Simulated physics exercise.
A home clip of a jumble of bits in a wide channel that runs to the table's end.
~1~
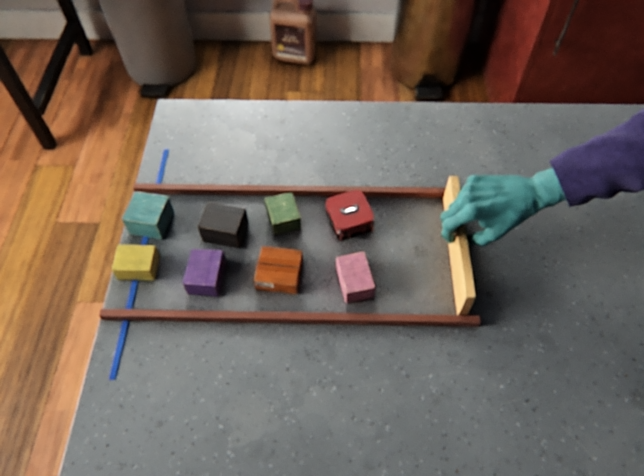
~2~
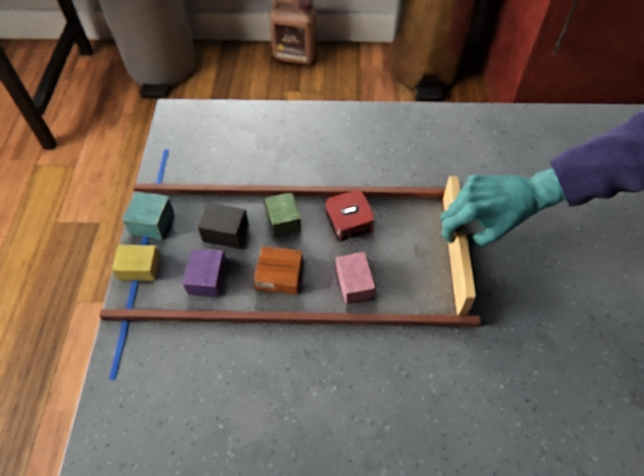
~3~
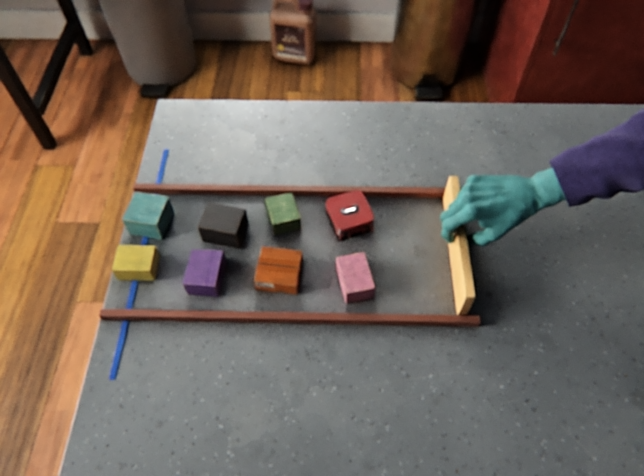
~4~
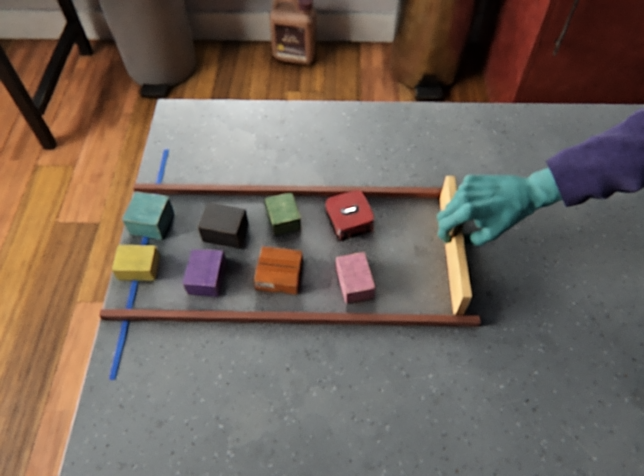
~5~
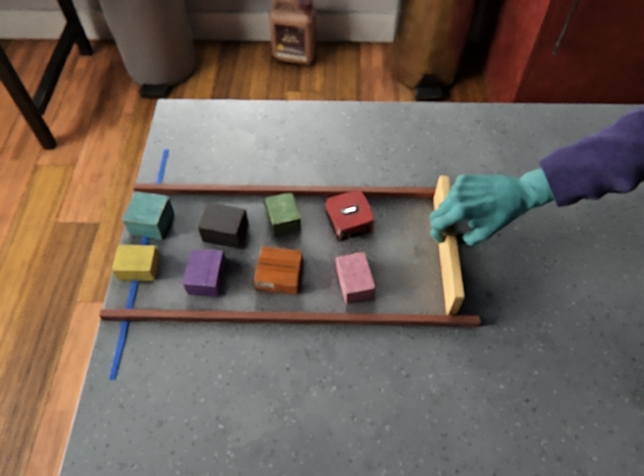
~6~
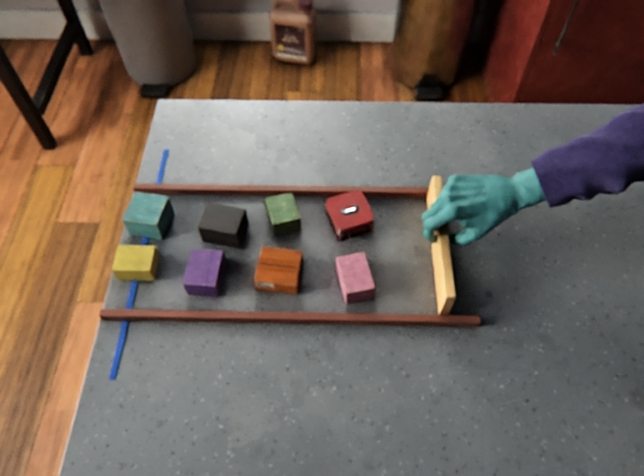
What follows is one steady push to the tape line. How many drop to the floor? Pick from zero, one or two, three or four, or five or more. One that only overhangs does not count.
The number that fall off is five or more.
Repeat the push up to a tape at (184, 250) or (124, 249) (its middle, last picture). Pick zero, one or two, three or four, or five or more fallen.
One after another: Either three or four; five or over.
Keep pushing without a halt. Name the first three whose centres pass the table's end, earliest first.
They are the yellow block, the turquoise block, the purple block.
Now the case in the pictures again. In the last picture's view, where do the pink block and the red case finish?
The pink block stops around (119, 272); the red case around (131, 205).
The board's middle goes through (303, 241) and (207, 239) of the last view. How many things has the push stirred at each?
5 and 8.
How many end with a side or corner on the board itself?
It touches 2.
A little later, none off yet; yellow block at rest near (136, 263); turquoise block at rest near (149, 215); purple block at rest near (205, 273).
When it is over, the number that fall off is five or more; down, green block, orange box, black block, purple block, turquoise block and yellow block.
